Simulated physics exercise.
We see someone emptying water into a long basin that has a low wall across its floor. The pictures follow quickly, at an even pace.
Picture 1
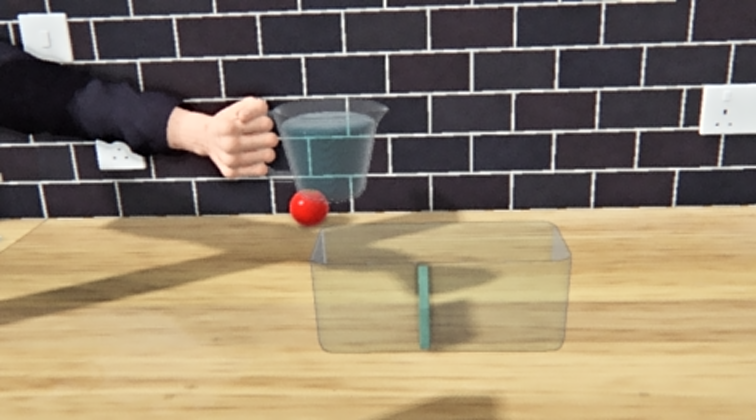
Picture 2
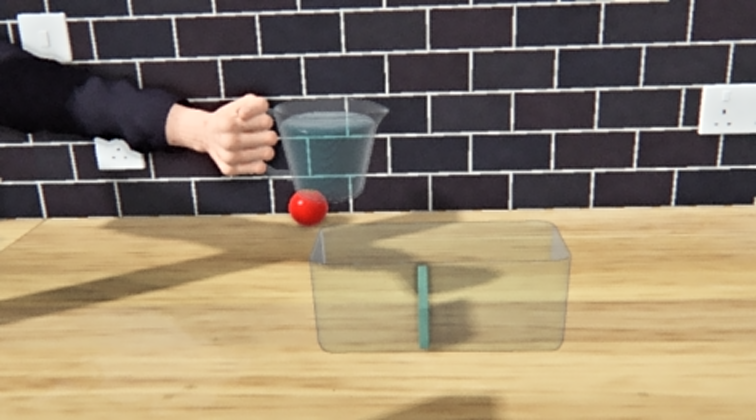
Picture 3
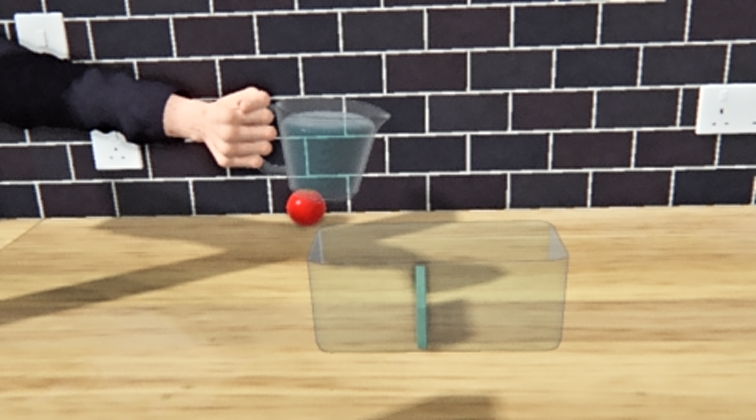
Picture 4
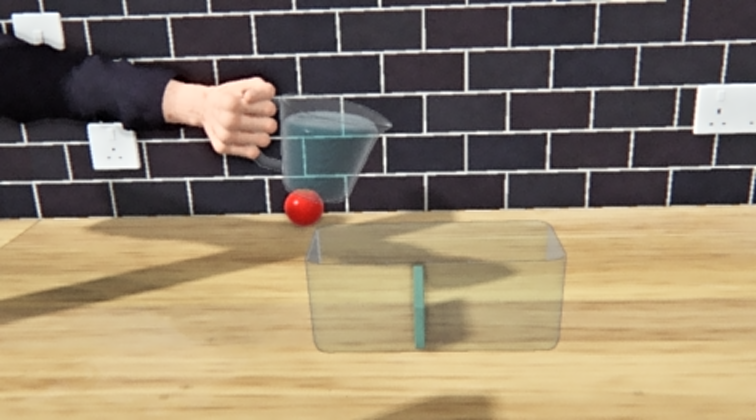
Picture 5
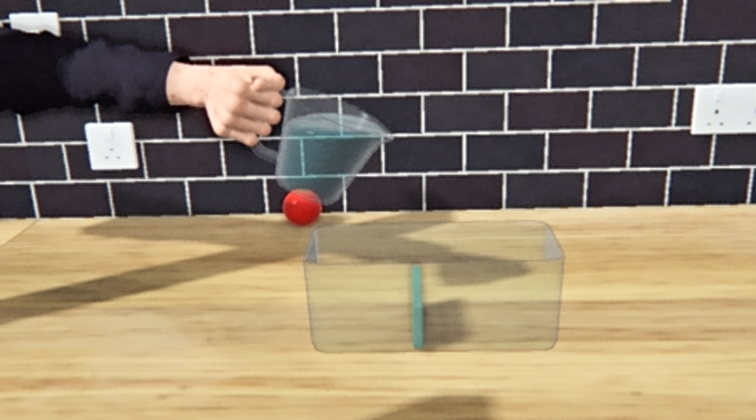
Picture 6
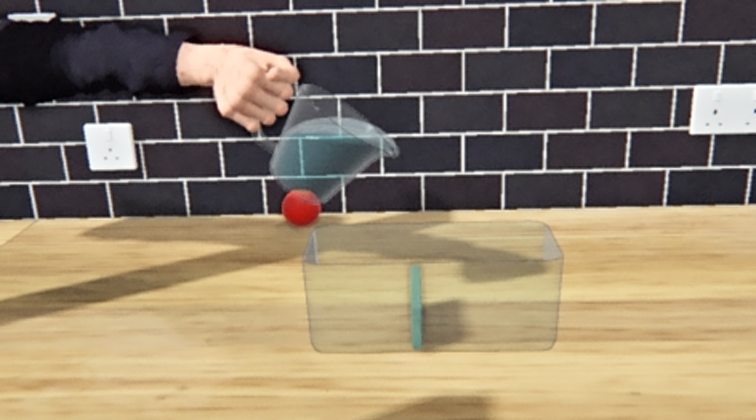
A hand tilted a clear jug of water further and further to the right above a long see-through basin with a low green wall inside, while a red ball stayed beside the basin.
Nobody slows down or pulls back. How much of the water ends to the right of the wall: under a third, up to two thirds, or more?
The share right of the wall is between a third and two thirds.
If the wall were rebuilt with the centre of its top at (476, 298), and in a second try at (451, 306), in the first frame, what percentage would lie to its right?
About 10 and 30 per cent.
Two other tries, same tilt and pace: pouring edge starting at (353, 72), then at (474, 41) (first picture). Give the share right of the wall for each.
Roughly 20 per cent, and 80 per cent.
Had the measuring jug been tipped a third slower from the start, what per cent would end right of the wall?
It comes to 60 per cent or so.
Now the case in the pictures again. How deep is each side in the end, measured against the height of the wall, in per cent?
The left part 40 per cent, the right part 20.
A moment on, the measuring jug is tipped right over and 26 per cent is still to pour, 13 is left of the wall and 39 right of it.
Next, the measuring jug is tipped right over and 0 per cent is still to pour, 53 is left of the wall and 43 right of it.
Then the measuring jug is tipped right over and 0 per cent is still to pour, 52 is left of the wall and 45 right of it.
Later the measuring jug is tipped right over and 0 per cent is still to pour, 52 is left of the wall and 45 right of it.
Finally, 52 per cent lies left of the wall, 46 right of it and 2 outside.
